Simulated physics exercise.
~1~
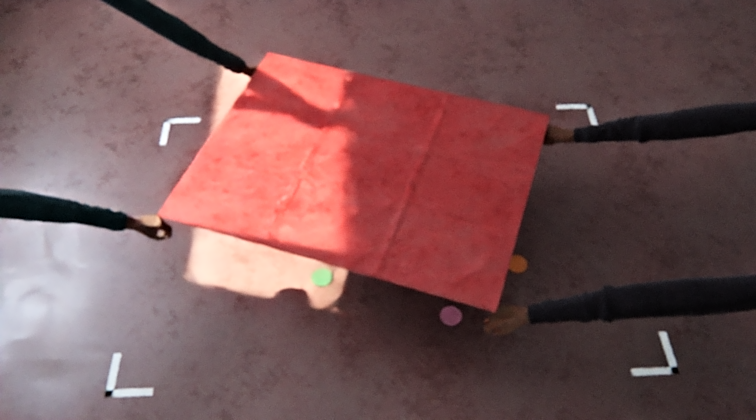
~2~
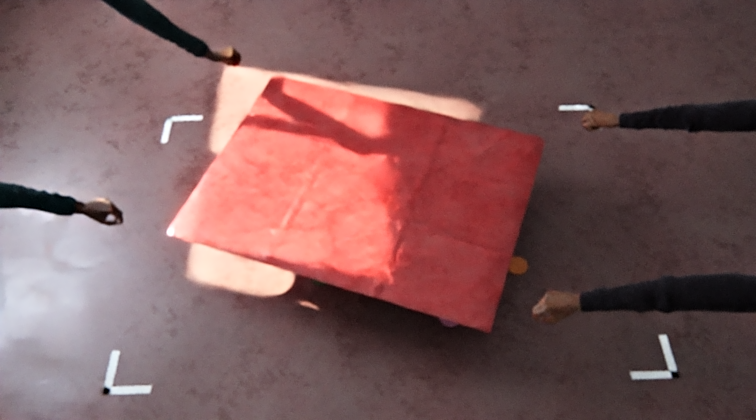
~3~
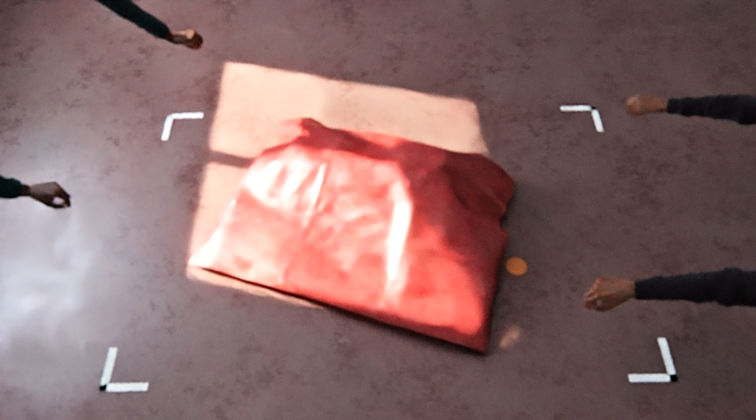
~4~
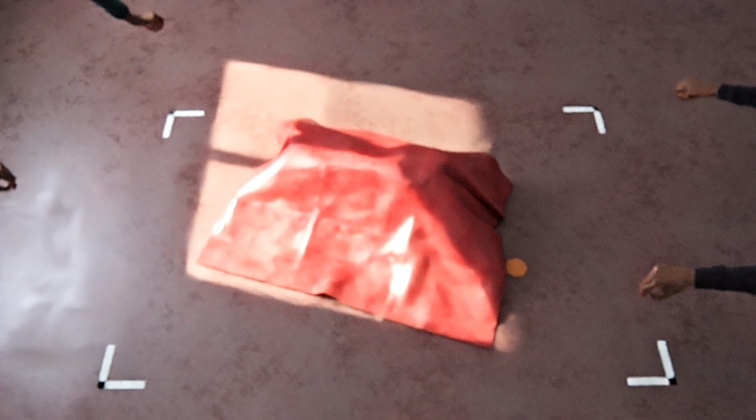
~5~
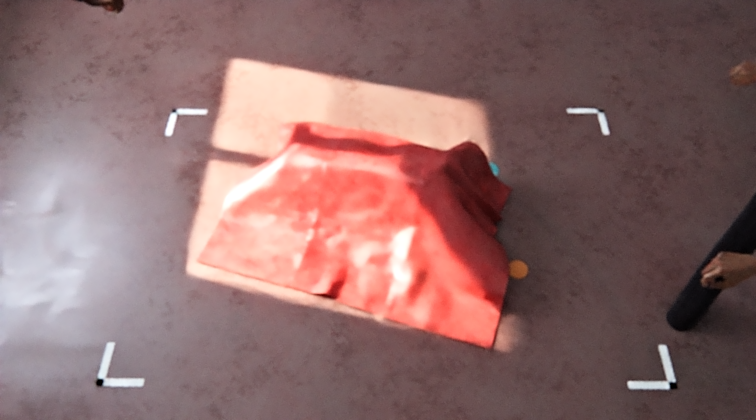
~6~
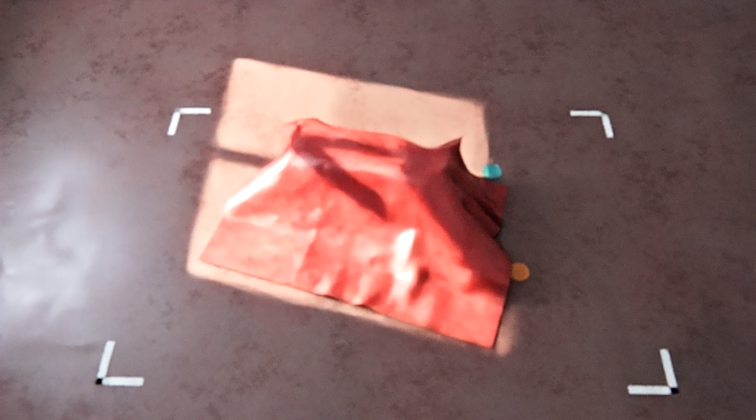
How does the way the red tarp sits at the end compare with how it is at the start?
At the start it is held flat above the floor by hands at its corners. At the end it has dropped and lies lower, draped in folds over the shapes beneath it, with no one holding it.
